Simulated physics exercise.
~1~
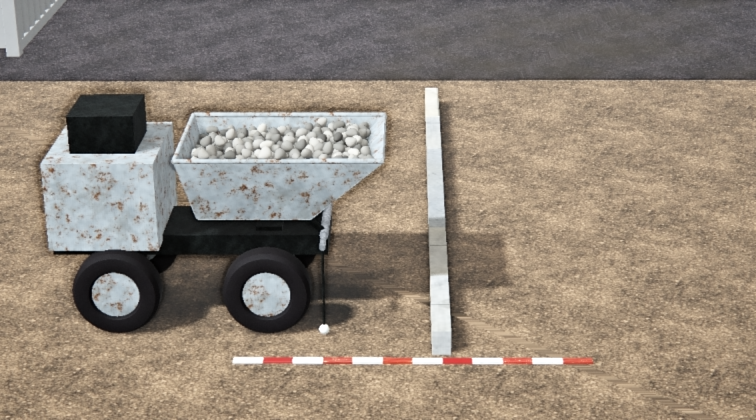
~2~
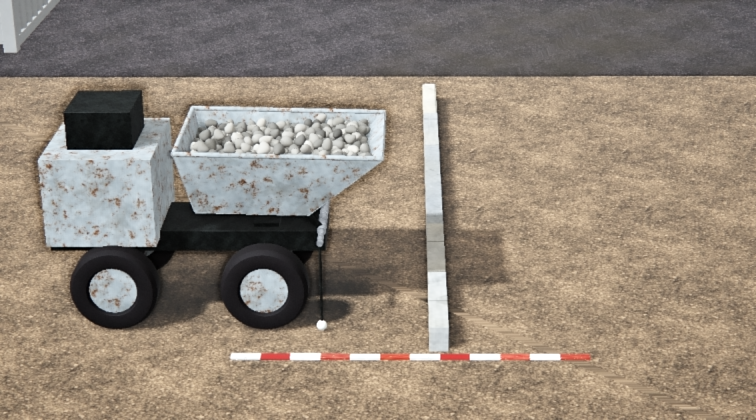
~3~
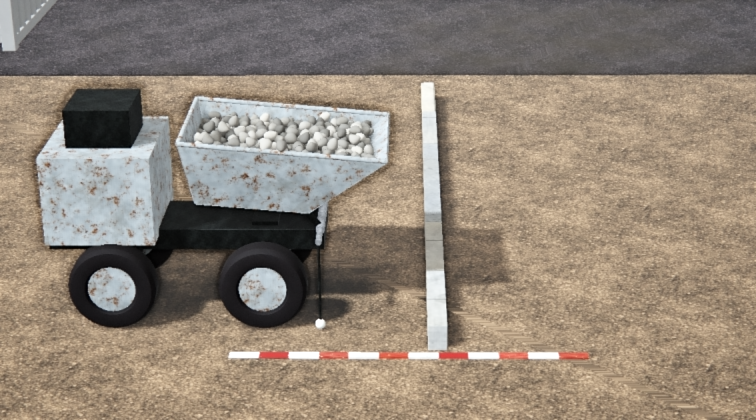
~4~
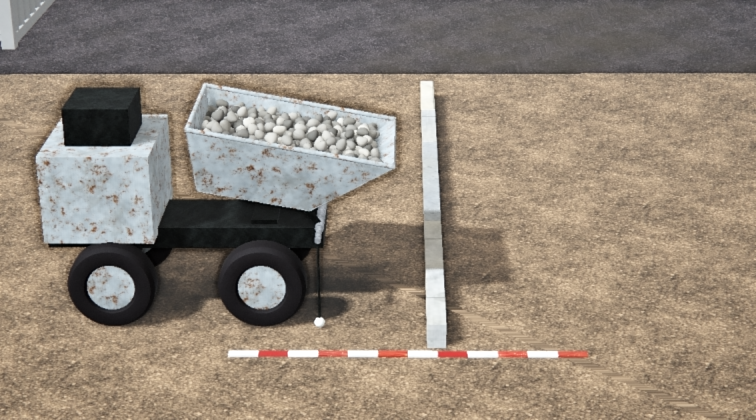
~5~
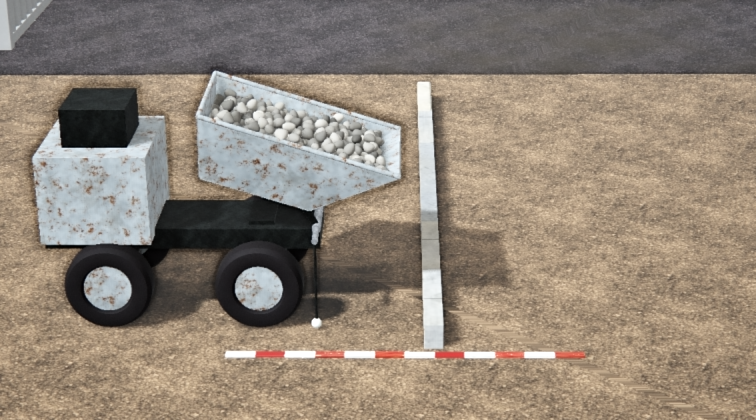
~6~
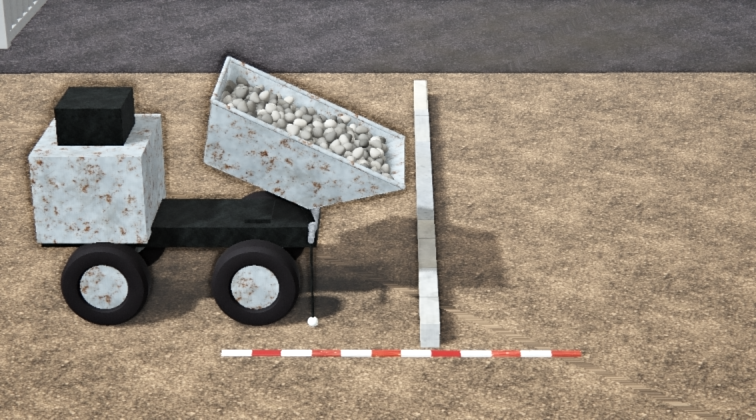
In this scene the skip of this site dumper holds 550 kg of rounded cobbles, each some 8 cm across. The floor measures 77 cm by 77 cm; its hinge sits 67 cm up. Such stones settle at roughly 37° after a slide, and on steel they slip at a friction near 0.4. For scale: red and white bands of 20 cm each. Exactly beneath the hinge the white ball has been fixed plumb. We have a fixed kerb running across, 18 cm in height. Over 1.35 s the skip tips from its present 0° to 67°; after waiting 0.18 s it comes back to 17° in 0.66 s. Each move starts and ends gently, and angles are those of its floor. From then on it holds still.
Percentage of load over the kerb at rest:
80 per cent.
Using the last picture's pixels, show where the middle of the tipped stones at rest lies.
At about pixel (513, 290) in the last view.
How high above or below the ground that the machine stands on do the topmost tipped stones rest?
Some 26 cm above that level.
A little later the floor is at 56°; 100 % in the skip; the foremost stones are at (418, 201).
Then the floor is at 67°; 68 % in the skip, 4 % on this side of the kerb, 28 % over the kerb; the foremost stones are at (500, 299).
Later still the floor is at 17°; 16 % in the skip, 2 % on this side of the kerb, 82 % over the kerb; the foremost stones are at (734, 289).
In the end the floor is at 17°; 16 % in the skip, 2 % on this side of the kerb, 82 % over the kerb; the foremost stones are at (750, 296).
